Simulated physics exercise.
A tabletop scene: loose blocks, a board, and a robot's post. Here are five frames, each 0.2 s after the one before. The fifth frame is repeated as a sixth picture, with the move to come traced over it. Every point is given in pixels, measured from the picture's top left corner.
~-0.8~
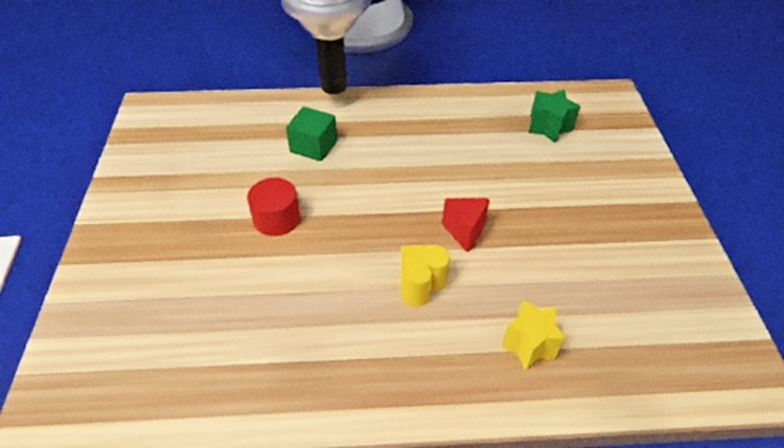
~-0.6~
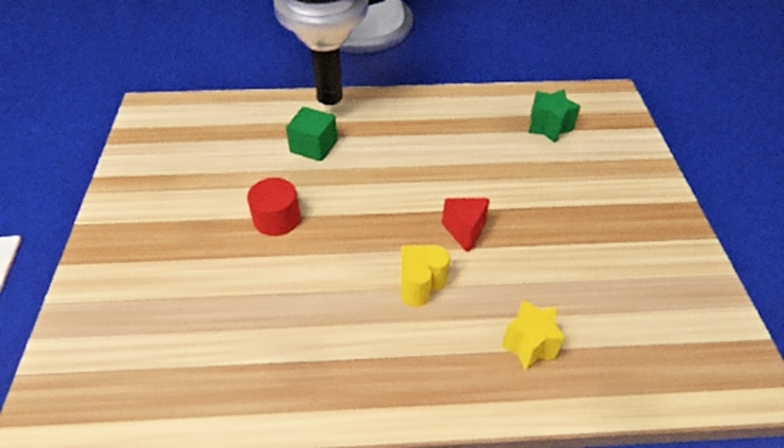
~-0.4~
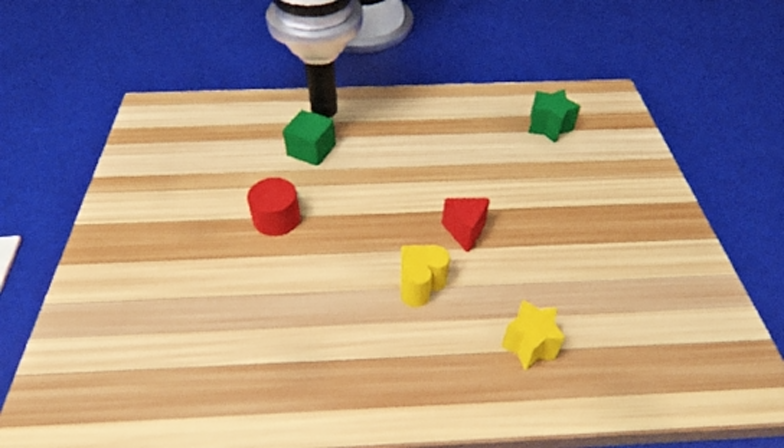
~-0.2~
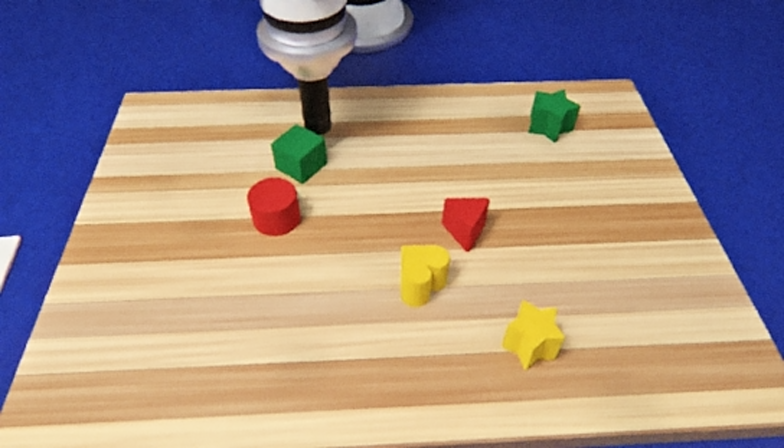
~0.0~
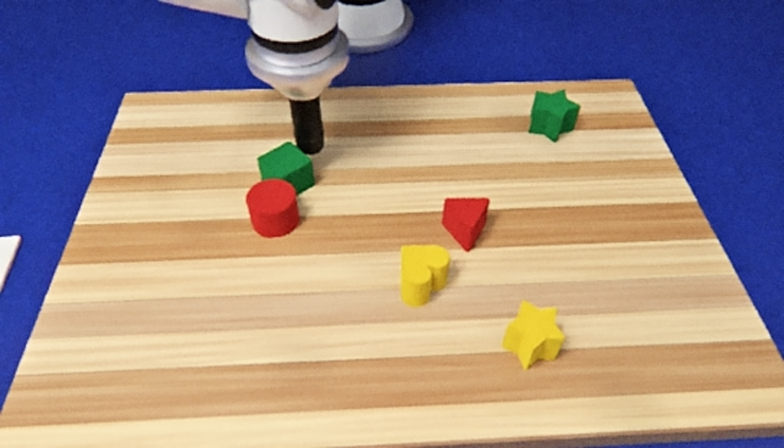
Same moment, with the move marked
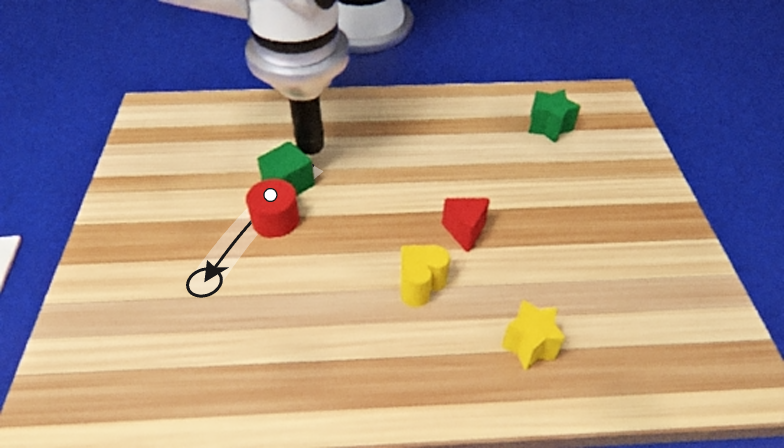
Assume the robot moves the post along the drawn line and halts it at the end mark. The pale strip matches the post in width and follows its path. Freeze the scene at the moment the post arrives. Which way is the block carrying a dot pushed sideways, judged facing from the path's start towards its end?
Sideways, to the left.
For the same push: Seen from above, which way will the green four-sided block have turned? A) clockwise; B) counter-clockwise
A: Clockwise.
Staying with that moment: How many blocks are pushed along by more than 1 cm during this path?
Two.
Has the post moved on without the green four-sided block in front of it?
That would be a yes.
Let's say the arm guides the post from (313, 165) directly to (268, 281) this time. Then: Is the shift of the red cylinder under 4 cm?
Short answer: No.
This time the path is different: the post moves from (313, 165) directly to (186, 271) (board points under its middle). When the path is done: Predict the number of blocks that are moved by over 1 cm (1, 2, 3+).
My prediction: Two blocks.
Drawn move, from (313, 165) by way of (257, 216) to (205, 282); the dot is on the red cylinder.
On the path given first. One third of the way, post at (271, 180); red cylinder at (248, 231); green four-sided block at (240, 193).
Two thirds of the way, post at (233, 218); red cylinder at (245, 241); green four-sided block at (192, 221), turned 20° clockwise.
At the end, post at (197, 264); red cylinder at (240, 262); green four-sided block at (171, 232), turned 60° clockwise.
